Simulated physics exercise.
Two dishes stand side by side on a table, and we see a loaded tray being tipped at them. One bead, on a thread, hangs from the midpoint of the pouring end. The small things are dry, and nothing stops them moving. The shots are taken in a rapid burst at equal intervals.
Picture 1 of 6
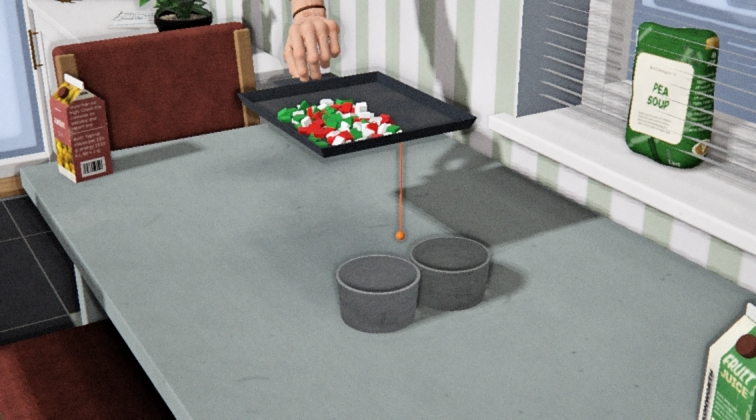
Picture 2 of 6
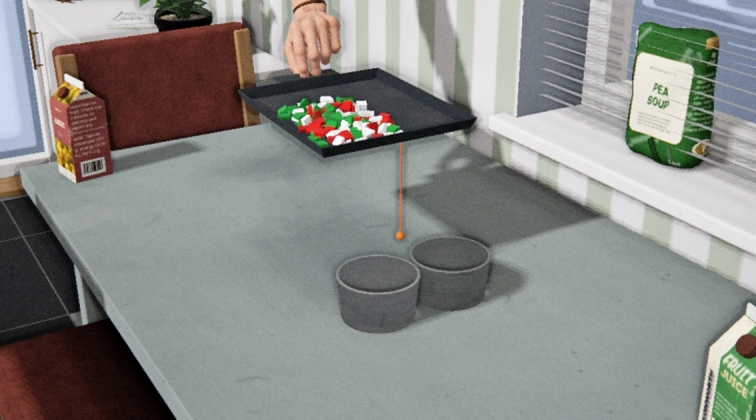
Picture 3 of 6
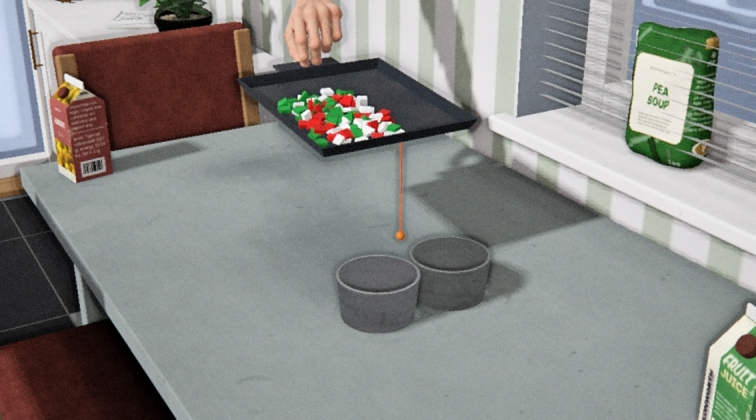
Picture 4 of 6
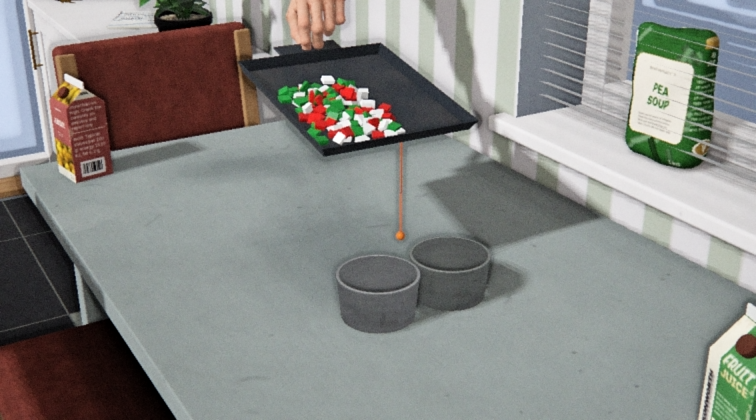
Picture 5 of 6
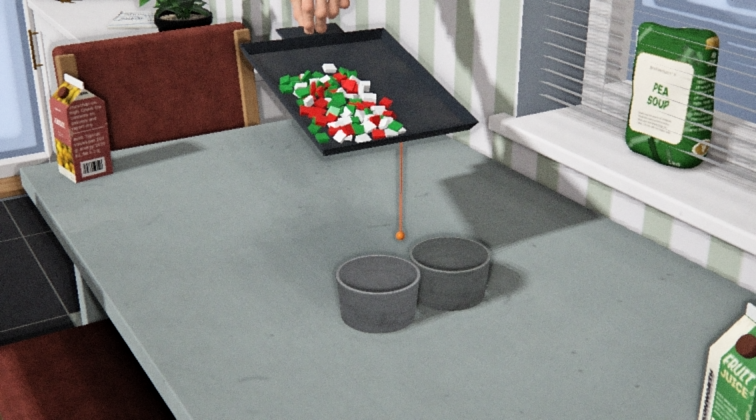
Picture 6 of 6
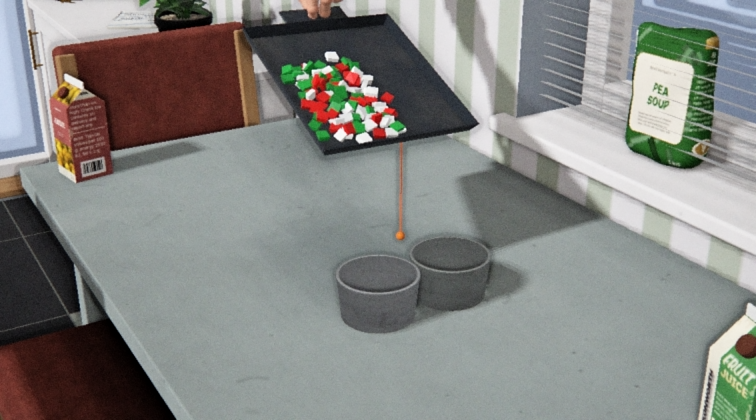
Dark tray of red, white and green pieces tilting steadily above two grey dishes as a hand raises its far end.
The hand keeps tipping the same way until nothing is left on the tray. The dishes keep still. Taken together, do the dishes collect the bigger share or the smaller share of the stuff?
The bigger share.
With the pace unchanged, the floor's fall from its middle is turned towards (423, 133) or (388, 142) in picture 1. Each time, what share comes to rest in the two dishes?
Roughly 50 percent, then 70 percent.
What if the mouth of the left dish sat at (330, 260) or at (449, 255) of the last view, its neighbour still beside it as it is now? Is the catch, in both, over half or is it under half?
In turn: Below a half; not half.
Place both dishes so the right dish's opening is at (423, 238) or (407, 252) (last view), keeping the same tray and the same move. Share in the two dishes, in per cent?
Respectively 10 % and 40 %.
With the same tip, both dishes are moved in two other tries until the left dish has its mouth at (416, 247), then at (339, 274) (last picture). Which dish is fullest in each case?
In the first position the left of the two, in the second the right of the two.
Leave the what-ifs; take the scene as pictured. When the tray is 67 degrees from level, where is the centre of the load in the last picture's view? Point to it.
Near (385, 129).
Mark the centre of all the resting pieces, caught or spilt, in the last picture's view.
The centre ends up roughly at (414, 303).
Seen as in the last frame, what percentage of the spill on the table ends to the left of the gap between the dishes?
Around 10 per cent, I reckon.
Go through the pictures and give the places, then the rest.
Corners of the pouring end at (324, 146) and (470, 117), level; middle of the load at (337, 120), mosaic tiles; left dish at (399, 307); right dish at (472, 286); bead on its thread at (401, 236), in the first frame.
Corners of the pouring end at (324, 145) and (470, 117), level; middle of the load at (337, 118), in the second frame.
Corners of the pouring end at (325, 145) and (471, 117), tipped barely, level across its low end; middle of the load at (338, 114), in the third frame.
Corners of the pouring end at (325, 145) and (471, 118), tipped a little, level across its low end; middle of the load at (339, 107), in the fourth frame.
Corners of the pouring end at (326, 145) and (472, 120), tipped clearly, level across its low end; middle of the load at (340, 100), in the fifth frame.
Corners of the pouring end at (327, 145) and (473, 121), tipped clearly, level across its low end; middle of the load at (342, 94); left dish at (399, 307); right dish at (472, 286), in the sixth frame.
Soon after the last picture, tray tipped steeply; nearly all on the tray; a stray few in the air.
A little later, tray tipped past a quarter turn; a stray few on the tray; about a third in the left dish; about a quarter in the right dish; about a quarter outside both; about a quarter in the air.
Later still, tray tipped past a quarter turn; about a third in the left dish; about a third in the right dish; about a quarter outside both.
At rest, tray tipped past a quarter turn; about a third in the left dish; about a third in the right dish; about a quarter outside both.
